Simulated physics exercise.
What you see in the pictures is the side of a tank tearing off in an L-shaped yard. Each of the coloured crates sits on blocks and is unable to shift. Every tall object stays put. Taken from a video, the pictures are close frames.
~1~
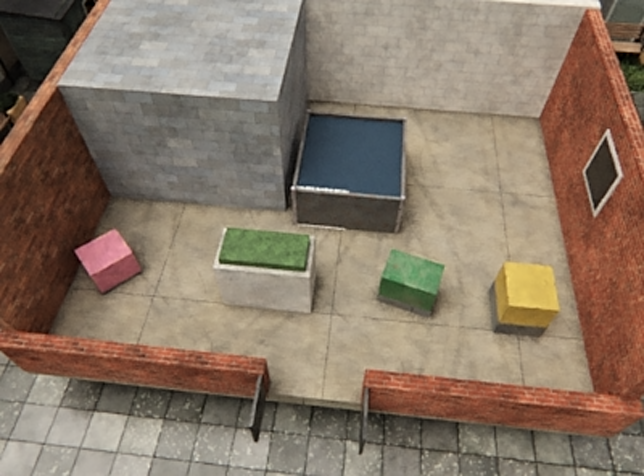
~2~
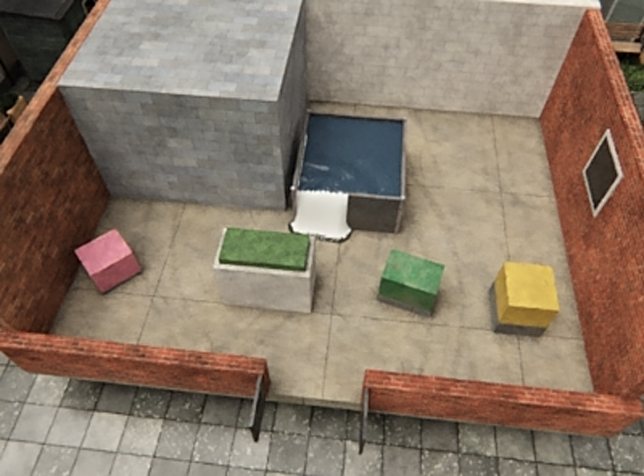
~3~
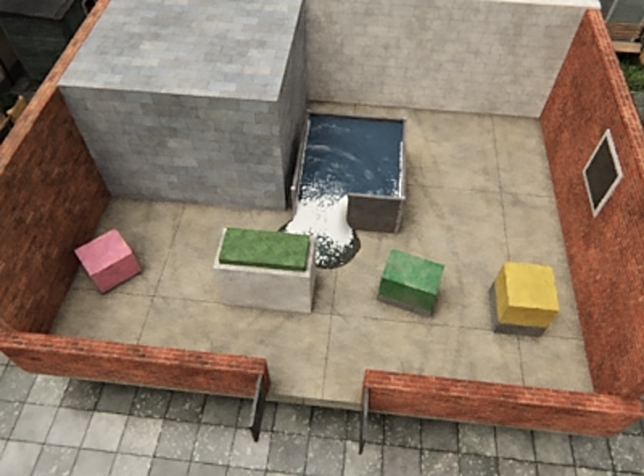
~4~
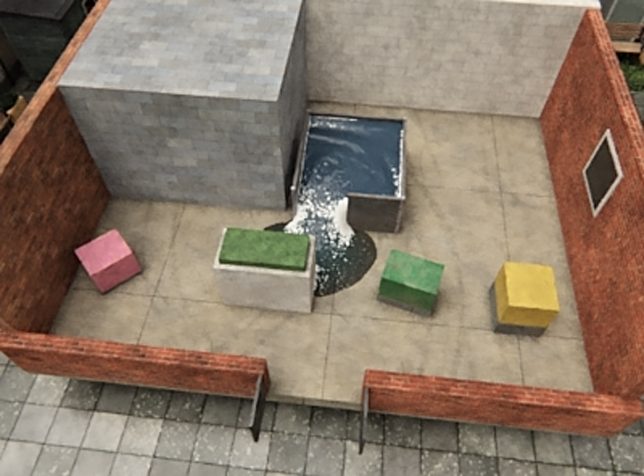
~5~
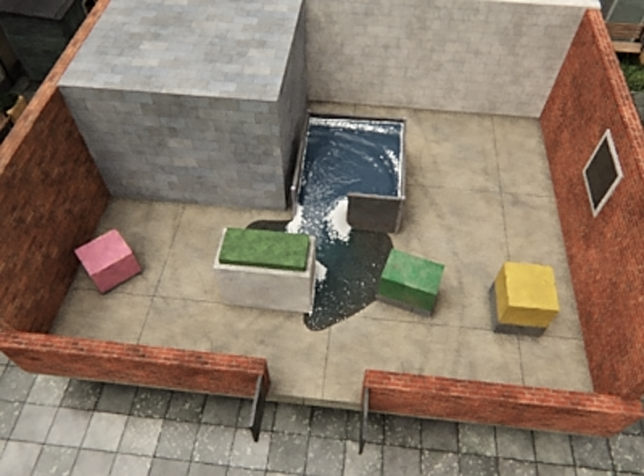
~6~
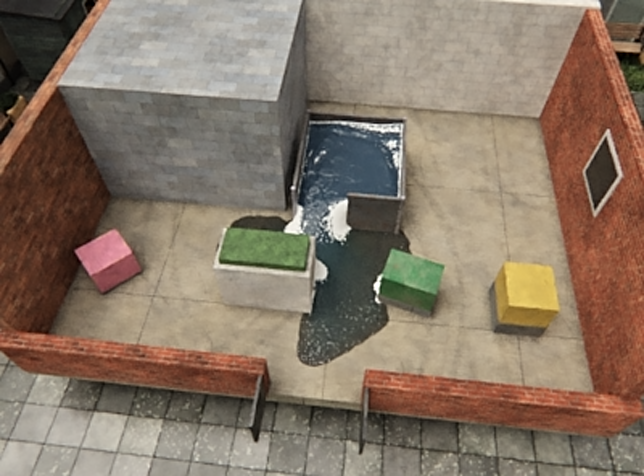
A large grey block building fills the back left of a walled yard seen from high above, with brick walls left and right and a gap in the low front wall. A dark tank of blue water stands beside it, behind a green-topped planter and pink, green and yellow crates. Water bursts from the tank's front left corner and spreads forward around the planter to the green crate, darkening the paving, while the camera stays still.
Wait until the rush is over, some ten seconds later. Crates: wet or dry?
As I see it, the pink crate will be touched; the yellow crate will not be touched; the green crate will be touched.
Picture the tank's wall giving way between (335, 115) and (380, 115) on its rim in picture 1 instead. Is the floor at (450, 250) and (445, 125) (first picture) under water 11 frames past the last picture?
Well, the first one's spared and the next one's sitting in a puddle.
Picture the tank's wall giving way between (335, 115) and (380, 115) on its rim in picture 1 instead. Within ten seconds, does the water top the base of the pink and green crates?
The pink crate is reached, the green crate is not reached.
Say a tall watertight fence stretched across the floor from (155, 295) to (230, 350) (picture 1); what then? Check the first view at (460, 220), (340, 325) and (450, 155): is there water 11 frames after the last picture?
As listed: Clear, awash, dry.
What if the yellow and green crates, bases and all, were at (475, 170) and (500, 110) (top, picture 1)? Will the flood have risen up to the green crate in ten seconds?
Note - green crate: Clear.
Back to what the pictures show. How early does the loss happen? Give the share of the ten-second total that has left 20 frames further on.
Log: Around 50 %, estimated.
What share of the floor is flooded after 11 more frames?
Near 35 in a hundred.
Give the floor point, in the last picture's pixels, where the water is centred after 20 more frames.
Centre of mass: Roughly (310, 242).
A moment on, water covers 25 % of the floor; the pink crate water round its plinth, the yellow crate not reached, the green crate water round its plinth.
Next, water covers 35 % of the floor; the pink crate water round its plinth, the yellow crate water round its plinth, the green crate water round its plinth.
Then, water covers 45 % of the floor; the pink crate water round its plinth, the yellow crate water round its plinth, the green crate water round its plinth.
Later, water covers 75 % of the floor; the pink crate water round its plinth, the yellow crate water round its plinth, the green crate water round its plinth.
In the end, water covers 95 % of the floor; the pink crate was topped, the yellow crate stayed above the water, the green crate was topped.
